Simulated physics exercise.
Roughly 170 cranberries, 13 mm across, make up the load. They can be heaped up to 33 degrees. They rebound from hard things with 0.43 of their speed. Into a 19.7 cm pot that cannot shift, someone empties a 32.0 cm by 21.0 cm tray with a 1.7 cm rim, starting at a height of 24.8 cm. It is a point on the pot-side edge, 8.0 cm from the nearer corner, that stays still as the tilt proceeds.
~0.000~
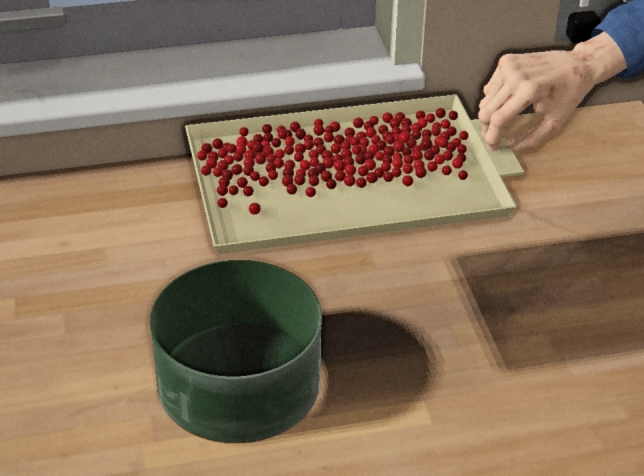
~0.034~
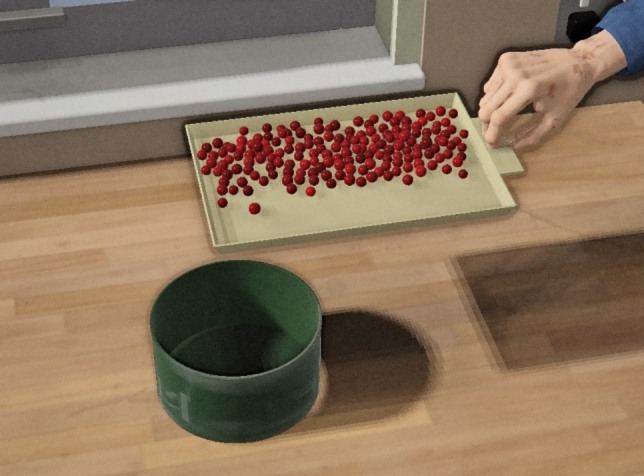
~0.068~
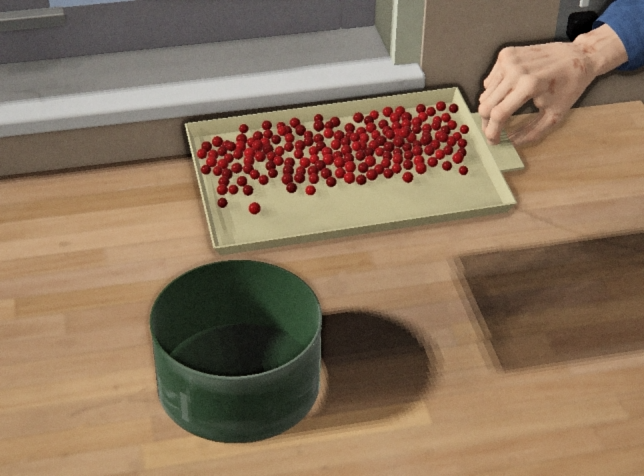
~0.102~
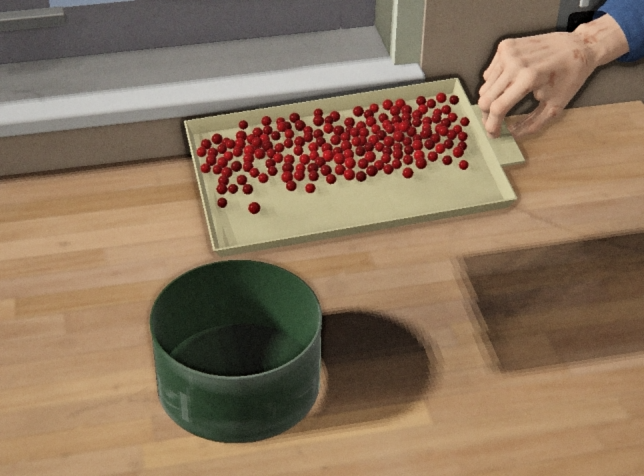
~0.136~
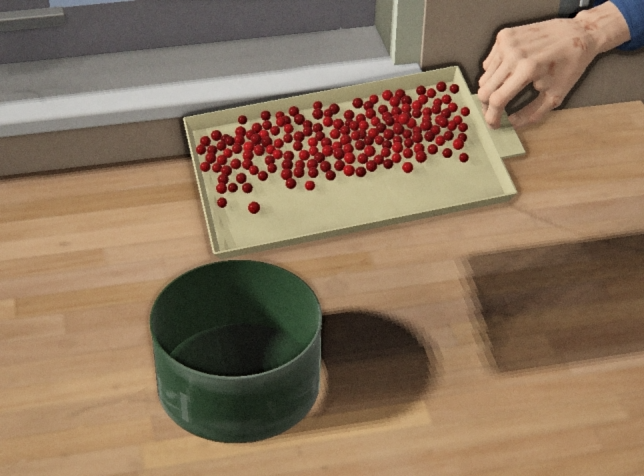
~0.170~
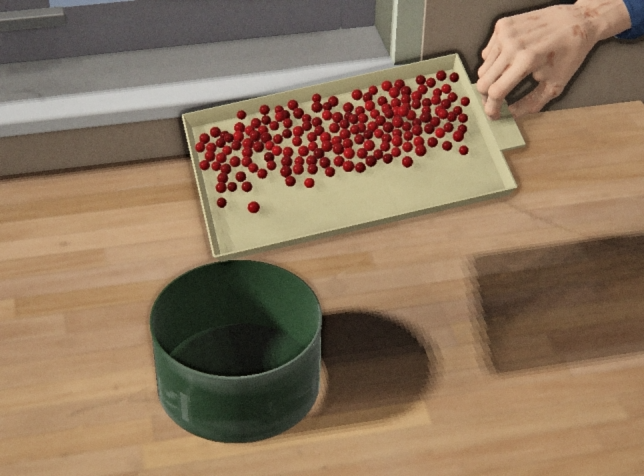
A hand in a blue sleeve grips the right end of a pale yellow-green tray above a light wooden worktop beside a grey window ledge, seen from above at an angle. Small red cranberries are spread across the tray, and an open dark green pot stands at the lower left. The hand slowly raises the tray's far right side, tilting it slightly, while the camera stays still.
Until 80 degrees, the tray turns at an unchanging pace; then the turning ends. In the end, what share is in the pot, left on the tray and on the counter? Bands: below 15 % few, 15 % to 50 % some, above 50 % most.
Result: Pot: Most, tray: Few, counter: Some.
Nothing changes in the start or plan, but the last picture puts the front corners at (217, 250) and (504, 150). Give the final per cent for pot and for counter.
Per cent by place - pot 35, counter 65.
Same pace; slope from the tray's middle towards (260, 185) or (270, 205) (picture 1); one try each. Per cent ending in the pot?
Roughly 30 % for the first direction, roughly 50 % for the second.
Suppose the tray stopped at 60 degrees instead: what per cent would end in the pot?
Near 40 %, then.
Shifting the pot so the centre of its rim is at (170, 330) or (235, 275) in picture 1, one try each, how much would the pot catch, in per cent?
Try one: ~ 60 %; try two: ~ 0 %.
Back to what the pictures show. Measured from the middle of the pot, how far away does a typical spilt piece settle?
About 22 cm.
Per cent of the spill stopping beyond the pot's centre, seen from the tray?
Share: Around 90 %.
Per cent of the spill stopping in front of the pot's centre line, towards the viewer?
I'd put it at around 100 per cent.
After 0.49 s, tilt 45 degrees; the tray holds 100 %, the pot 0 %.
Then, at 0.71 s, tilt 68 degrees; the tray holds 70 %, the pot 0 %.
After 1.04 s, tilt 80 degrees; the tray holds 10 %, the pot 55 %.
By 2.2 s all is still; pot 70 %, tray 0 %, counter 30 %.
